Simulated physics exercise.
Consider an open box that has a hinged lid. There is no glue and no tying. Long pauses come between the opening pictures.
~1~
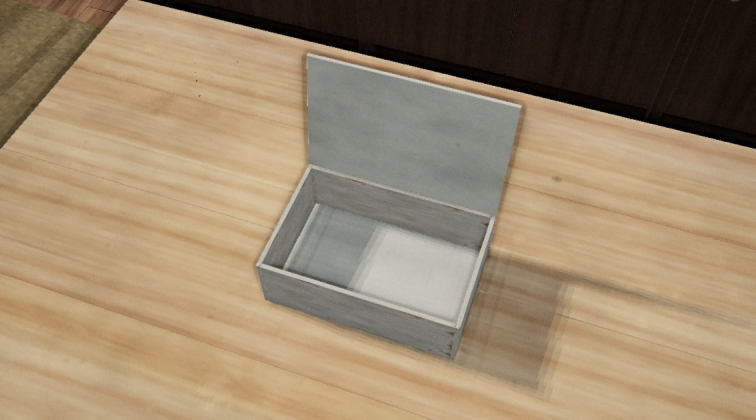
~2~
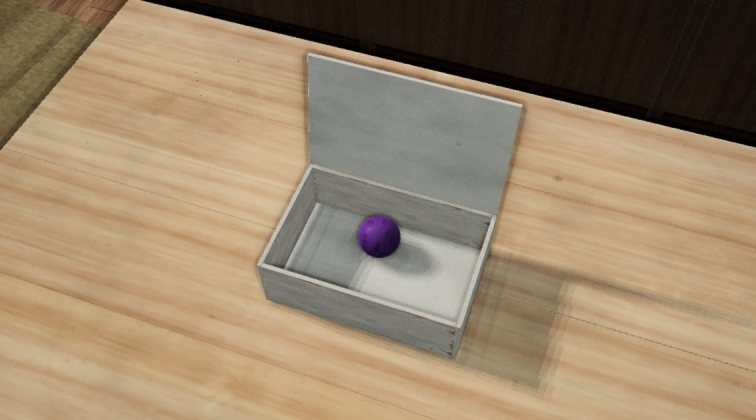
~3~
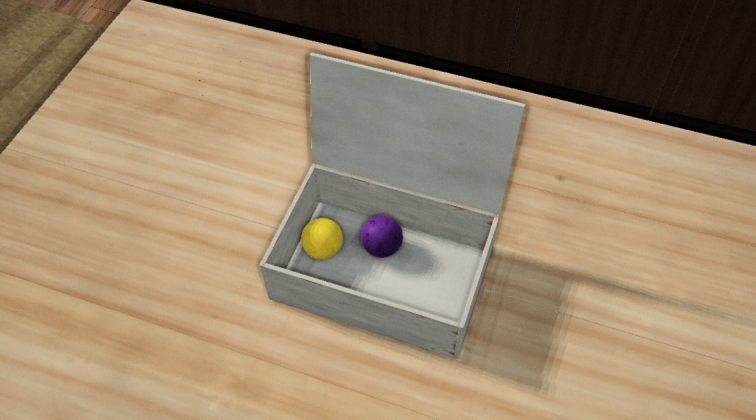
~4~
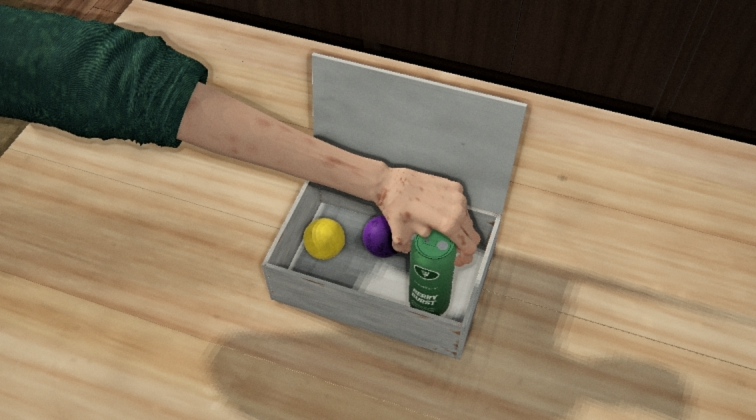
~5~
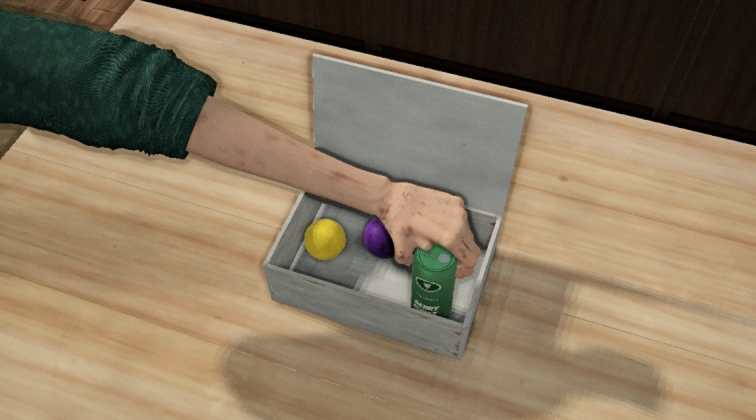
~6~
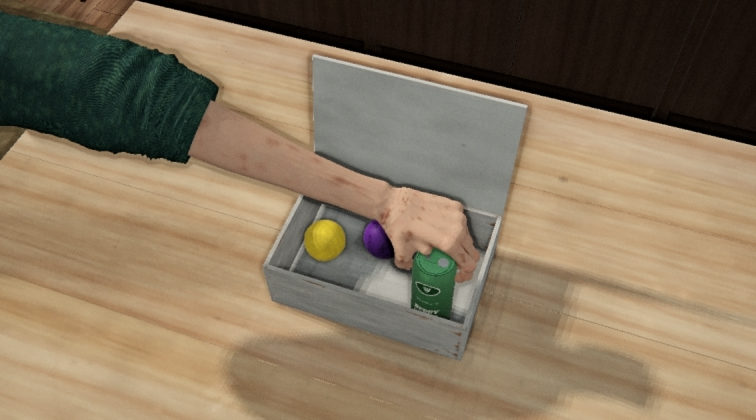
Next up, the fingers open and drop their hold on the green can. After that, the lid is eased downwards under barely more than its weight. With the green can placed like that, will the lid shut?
No.
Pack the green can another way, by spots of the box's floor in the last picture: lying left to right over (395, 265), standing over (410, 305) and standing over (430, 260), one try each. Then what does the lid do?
First, it shuts; second, it stays open; third, it stays open.
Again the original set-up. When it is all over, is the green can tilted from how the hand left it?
The green can stays as it was set.
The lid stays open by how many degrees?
Around 30 degrees.
Then, 1.20 s after the last picture, lid 81° above the rim.
Then, 1.70 s after the last picture, lid 51° above the rim.
Then, 3.10 s after the last picture, lid 31° above the rim.
At rest, lid 31° above the rim; all 3 in place. Seen from the same camera at the end, green can near (433, 290).
